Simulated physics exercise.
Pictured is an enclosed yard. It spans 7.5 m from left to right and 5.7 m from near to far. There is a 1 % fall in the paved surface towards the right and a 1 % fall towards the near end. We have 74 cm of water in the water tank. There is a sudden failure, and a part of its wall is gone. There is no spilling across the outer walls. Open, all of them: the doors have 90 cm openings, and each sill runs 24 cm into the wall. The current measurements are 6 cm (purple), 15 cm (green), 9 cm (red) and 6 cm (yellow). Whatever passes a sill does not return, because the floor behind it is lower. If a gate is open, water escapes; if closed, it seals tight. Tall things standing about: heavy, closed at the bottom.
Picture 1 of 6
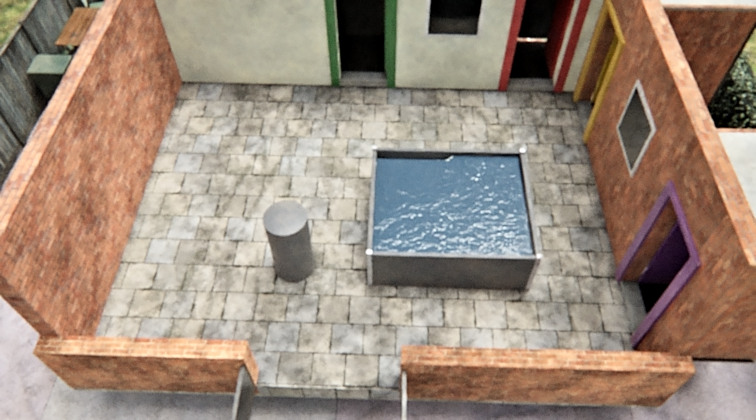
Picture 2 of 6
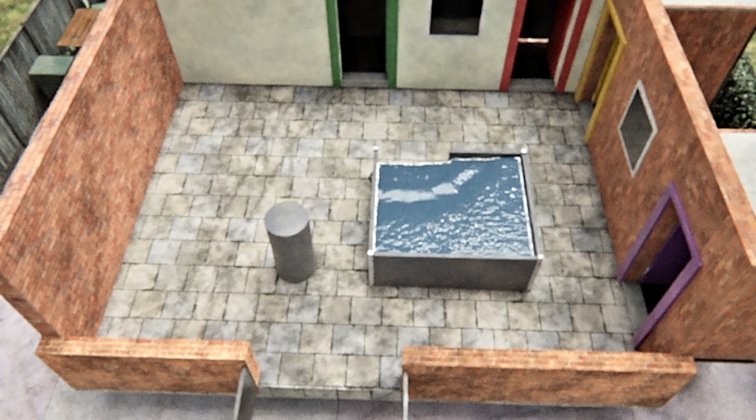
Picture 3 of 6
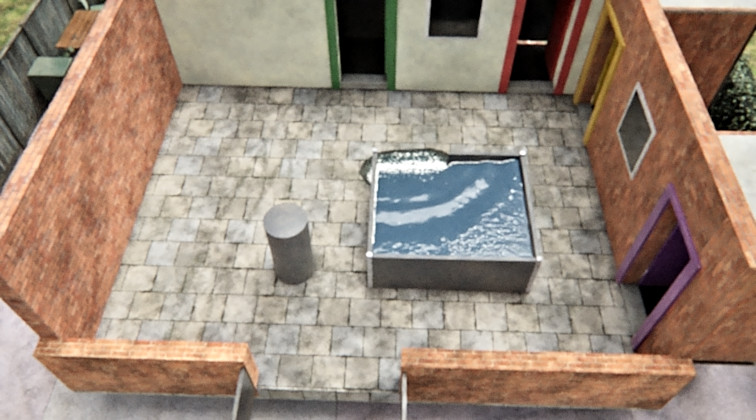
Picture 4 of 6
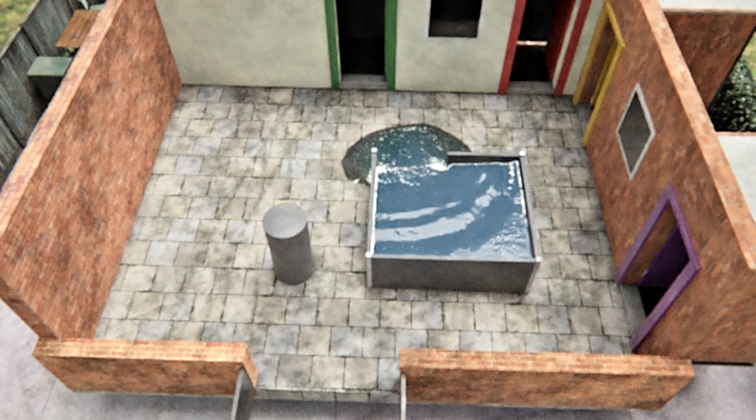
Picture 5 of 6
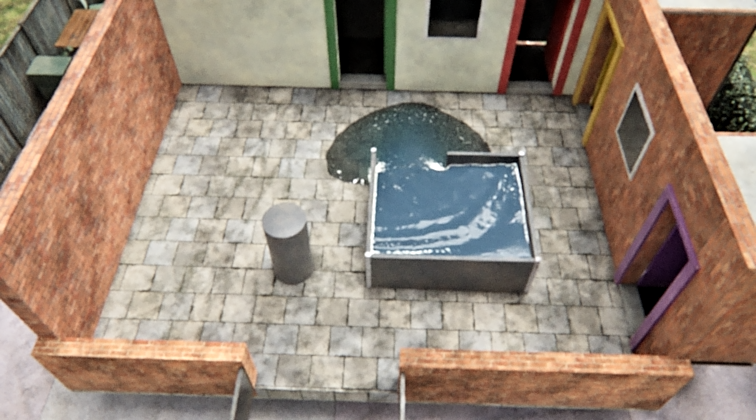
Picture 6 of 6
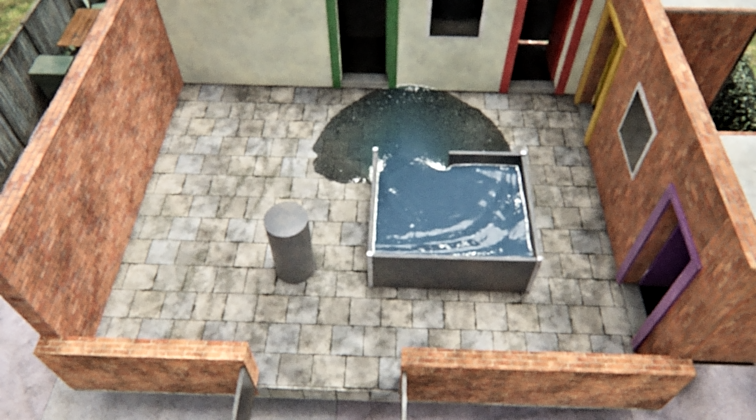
Water in the raised tank rippled, then poured out through a gap at its far left corner and spread across the paving behind it in a widening dark puddle towards the green-framed doorway.
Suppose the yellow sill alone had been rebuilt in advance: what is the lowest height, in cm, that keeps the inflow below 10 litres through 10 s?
About 23 cm.
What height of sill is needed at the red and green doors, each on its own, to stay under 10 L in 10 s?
You'd want some 9.0 cm at red and some 30 cm at green.
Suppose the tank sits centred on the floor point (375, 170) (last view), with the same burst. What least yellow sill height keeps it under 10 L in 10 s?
Then it needs to be around 12.5 cm high.
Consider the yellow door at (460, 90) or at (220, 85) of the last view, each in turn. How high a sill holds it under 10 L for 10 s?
27 and 13.0 cm.
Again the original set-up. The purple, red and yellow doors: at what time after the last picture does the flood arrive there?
Purple = 3.4 s, red = 0.6 s, yellow = 1.3 s.
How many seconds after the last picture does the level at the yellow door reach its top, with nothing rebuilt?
The depth peaks at about 2.0 seconds.
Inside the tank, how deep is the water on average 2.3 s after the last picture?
Around 33 centimetres.
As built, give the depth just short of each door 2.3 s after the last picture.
Depths in cm: Purple 0, green 24, red 10, yellow 22.
Then, 0.7 s after the last picture water covers 20 % of the floor, deepest (40 cm) near (408, 179); it has not reached the yellow door.
Then, 2.3 s after the last picture water covers 35 % of the floor, deepest (28 cm) near (183, 86); 22 cm at the yellow door, 73 litres in over its 6 cm sill.
Then, 9.3 s after the last picture water covers 95 % of the floor, deepest (12 cm) near (433, 350); 9 cm at the yellow door, 351 litres in over its 6 cm sill.
At the yellow door as built, the water peaked near 22 cm, 2.1 s after the last picture.
With a sill of 20.5 cm, 22 litres would have come in within the 10 s; with 27.5 cm, 1 litre. So under 10 litres takes about 23 cm.
